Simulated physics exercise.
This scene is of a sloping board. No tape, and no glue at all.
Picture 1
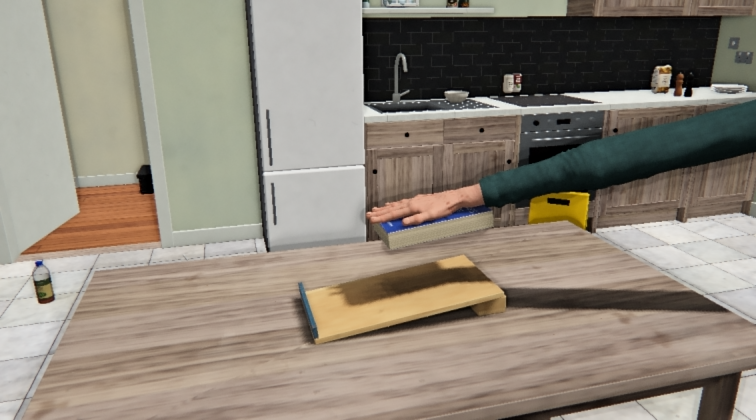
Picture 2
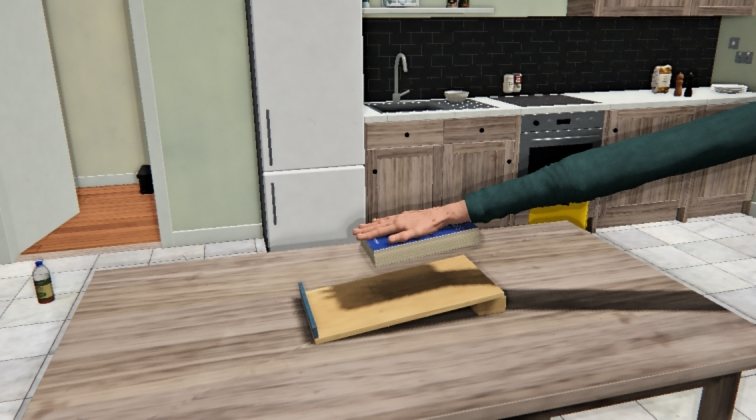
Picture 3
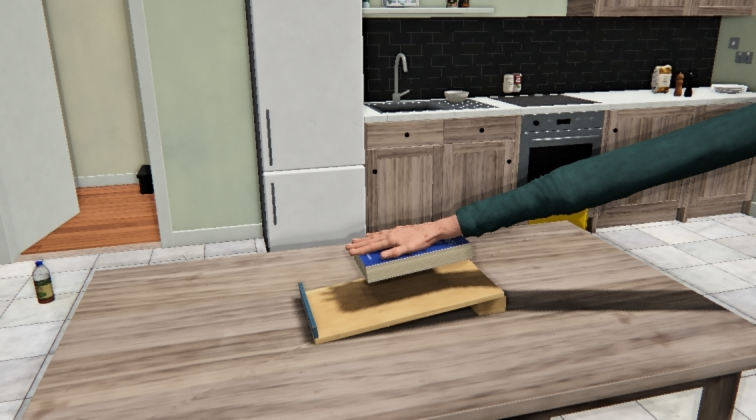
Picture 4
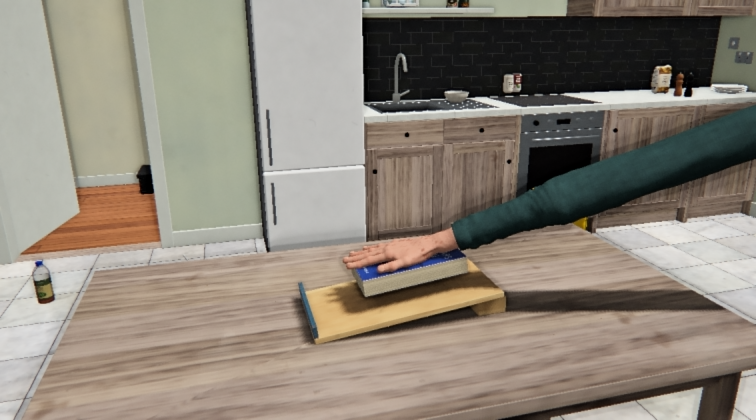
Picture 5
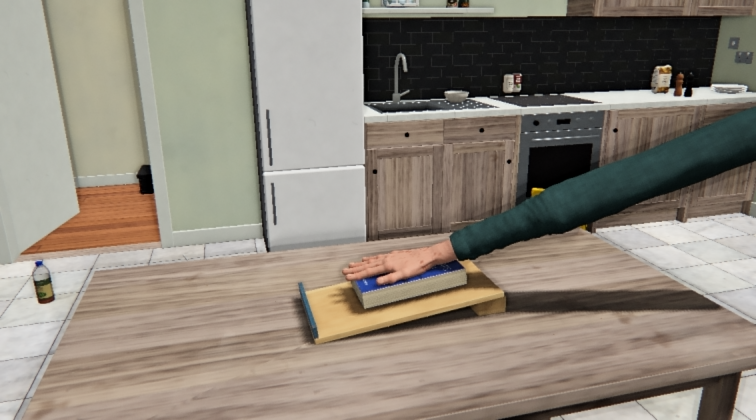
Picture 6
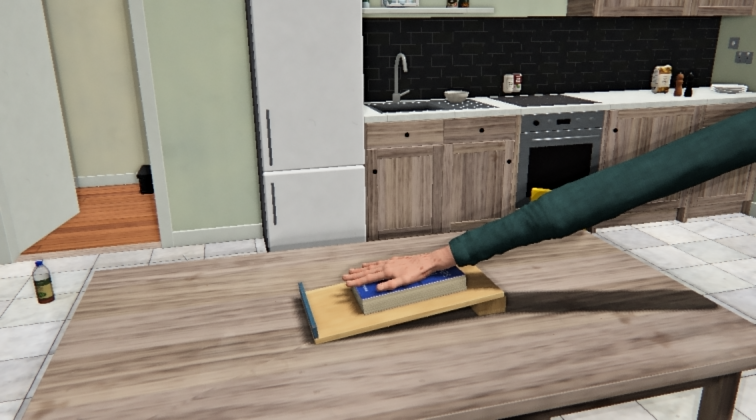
A blue book under a hand in a dark green sleeve is lowered onto a sloping wooden board on a table, in a kitchen seen from slightly above. The pale board has a teal strip at its left end, with a white fridge, sink and oven behind and a bottle on the floor at left. The book moves down and slightly left until it rests on the board, hand on top, while the camera stays still.
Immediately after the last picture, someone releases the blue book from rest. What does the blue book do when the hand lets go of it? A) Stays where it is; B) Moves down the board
A, stays where it is.
Then, 0.30 s on from there, no change.
Then, 0.70 s on from there, blue book resting near (406, 283).
In the end, it is unmoved. At the end, from the last picture's camera, blue book near (406, 283). The blue book remains at rest.
